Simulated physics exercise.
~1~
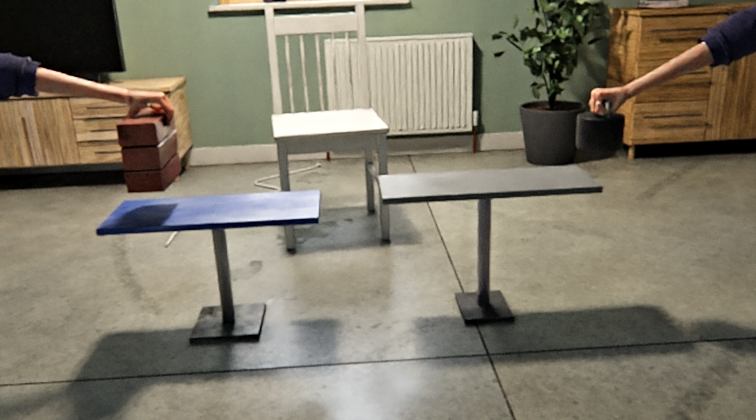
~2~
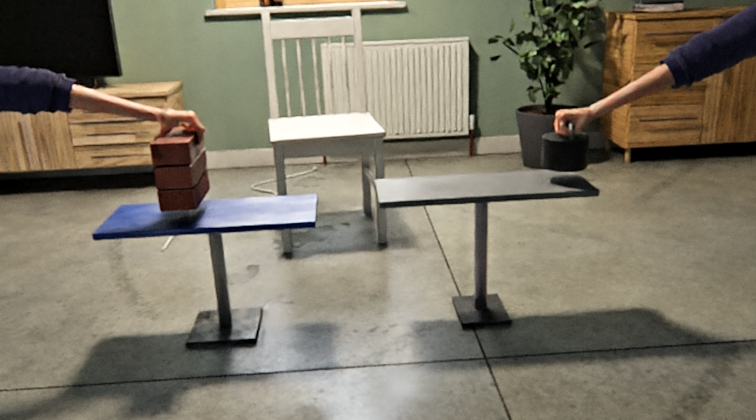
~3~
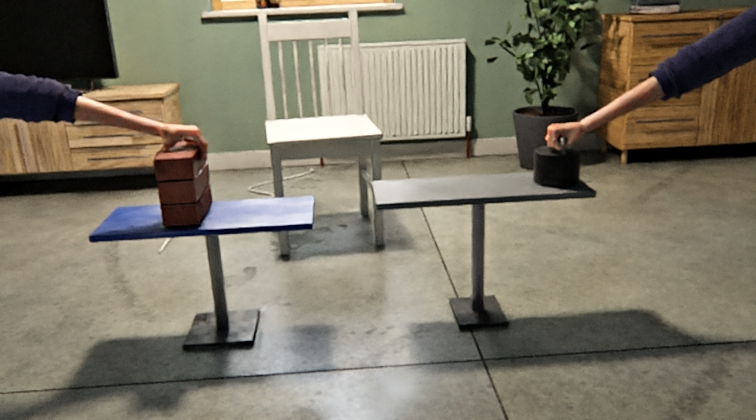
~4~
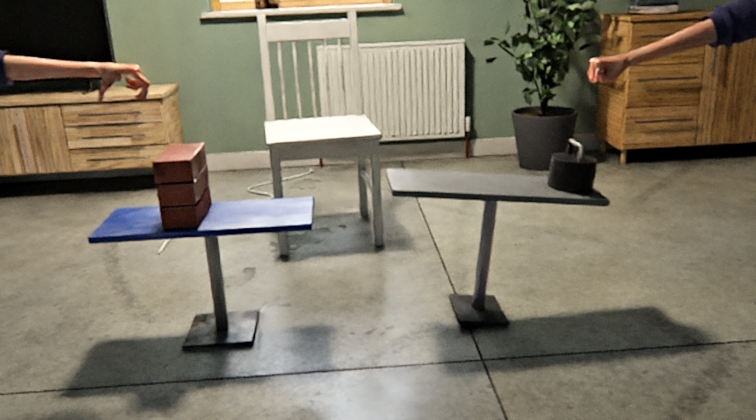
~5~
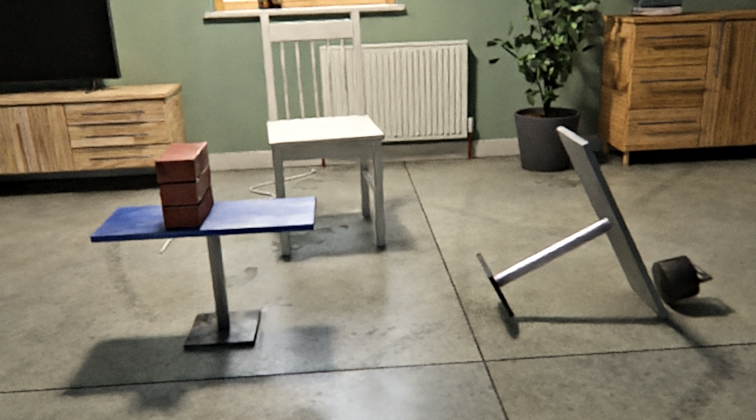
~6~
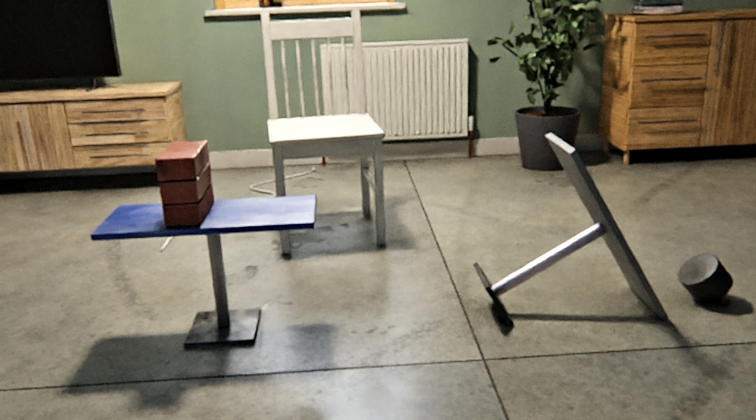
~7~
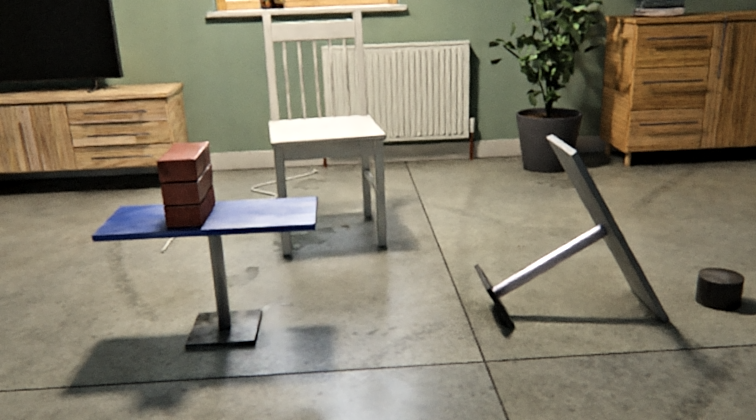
At the start, a blue side table and a grey stand sit on a hard floor before a white chair, while a hand reaches in from each side. The left hand lowers a stack of red bricks onto the blue table, and the right hand sets a dark round object with a handle near the right end of the grey top. Both hands let go and draw back, and the grey stand begins tipping right. It topples over, and the dark object tumbles onto the floor and rolls a little farther right. At the end, the blue table stands level with its bricks, while the grey stand lies tilted on its edge.
